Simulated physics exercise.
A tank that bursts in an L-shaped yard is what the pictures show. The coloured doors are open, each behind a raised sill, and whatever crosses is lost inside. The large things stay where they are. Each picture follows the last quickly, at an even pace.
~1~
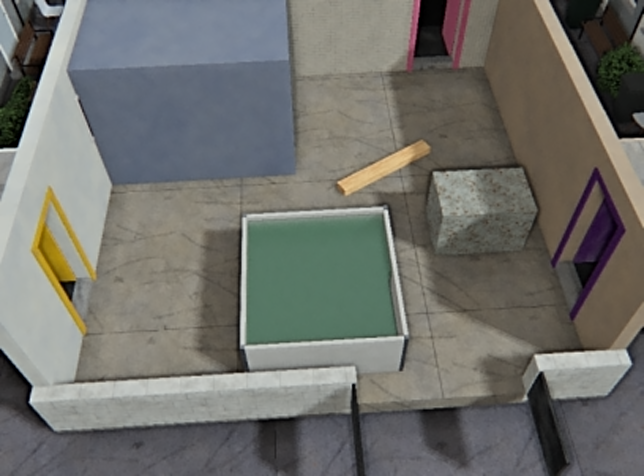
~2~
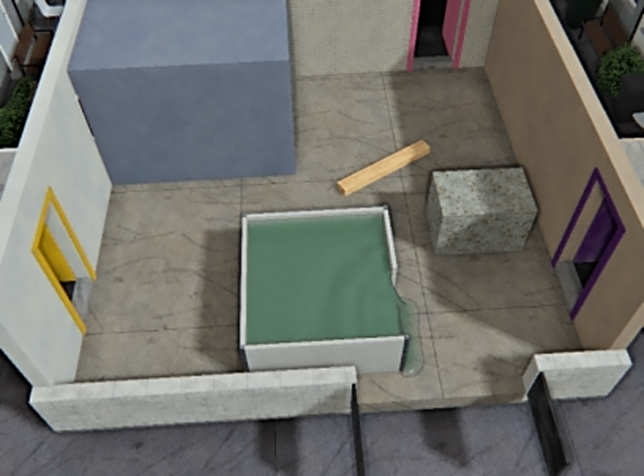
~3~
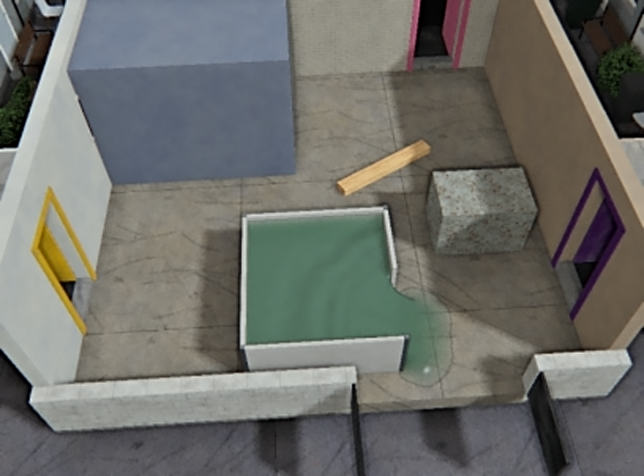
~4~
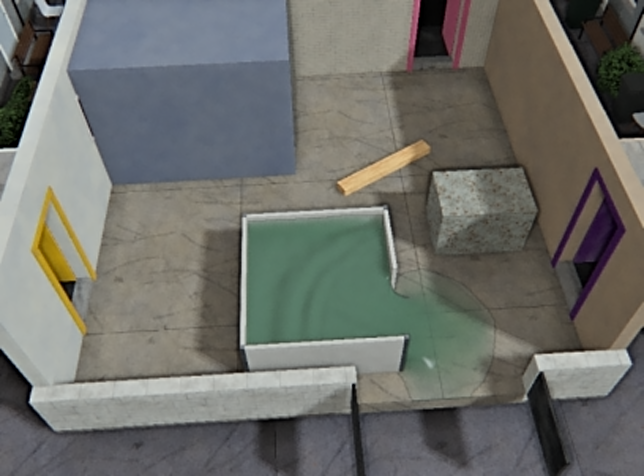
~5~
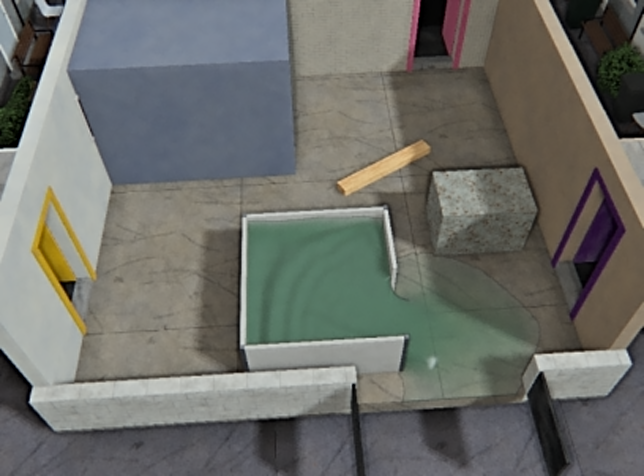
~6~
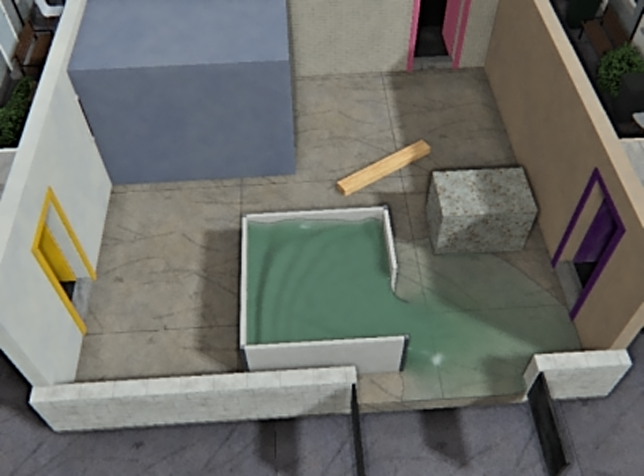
In a walled yard with open coloured doors, green water pours from a burst tank's right side and spreads across the paving.
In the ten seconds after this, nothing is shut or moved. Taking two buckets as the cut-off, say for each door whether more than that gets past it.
As I see it, the yellow door will not top two buckets. The purple door will top two buckets. The pink door will not top two buckets.
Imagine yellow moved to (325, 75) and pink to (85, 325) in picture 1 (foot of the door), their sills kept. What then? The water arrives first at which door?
The flood hits the purple-painted one before any other door.
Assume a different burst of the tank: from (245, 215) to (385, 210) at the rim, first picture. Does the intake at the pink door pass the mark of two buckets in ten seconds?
Note: Pink overshoots.
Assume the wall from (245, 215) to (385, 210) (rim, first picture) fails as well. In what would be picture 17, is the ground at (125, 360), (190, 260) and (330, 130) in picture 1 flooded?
Bone-dry, bone-dry, submerged.
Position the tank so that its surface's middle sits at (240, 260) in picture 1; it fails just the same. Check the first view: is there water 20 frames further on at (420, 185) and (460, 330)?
In that order: Covered, under water.
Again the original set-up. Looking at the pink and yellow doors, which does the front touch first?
Answer: The pink-painted one.
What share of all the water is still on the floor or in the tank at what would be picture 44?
Near 72 in a hundred.
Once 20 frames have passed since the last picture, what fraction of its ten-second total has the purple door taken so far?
Near 80 %, I'd say.
A moment on, water covers 15 % of the floor; the yellow door not reached, the purple door over two buckets in, the pink door not reached.
Next, water covers 20 % of the floor; the yellow door not reached, the purple door far over two buckets in, the pink door not reached.
Then, water covers 35 % of the floor; the yellow door not reached, the purple door far over two buckets in, the pink door wet at the sill, nothing in.
Later, water covers 50 % of the floor; the yellow door not reached, the purple door far over two buckets in, the pink door under two buckets in.
In the end, water covers 65 % of the floor; the yellow door not reached, the purple door far over two buckets in, the pink door under two buckets in.
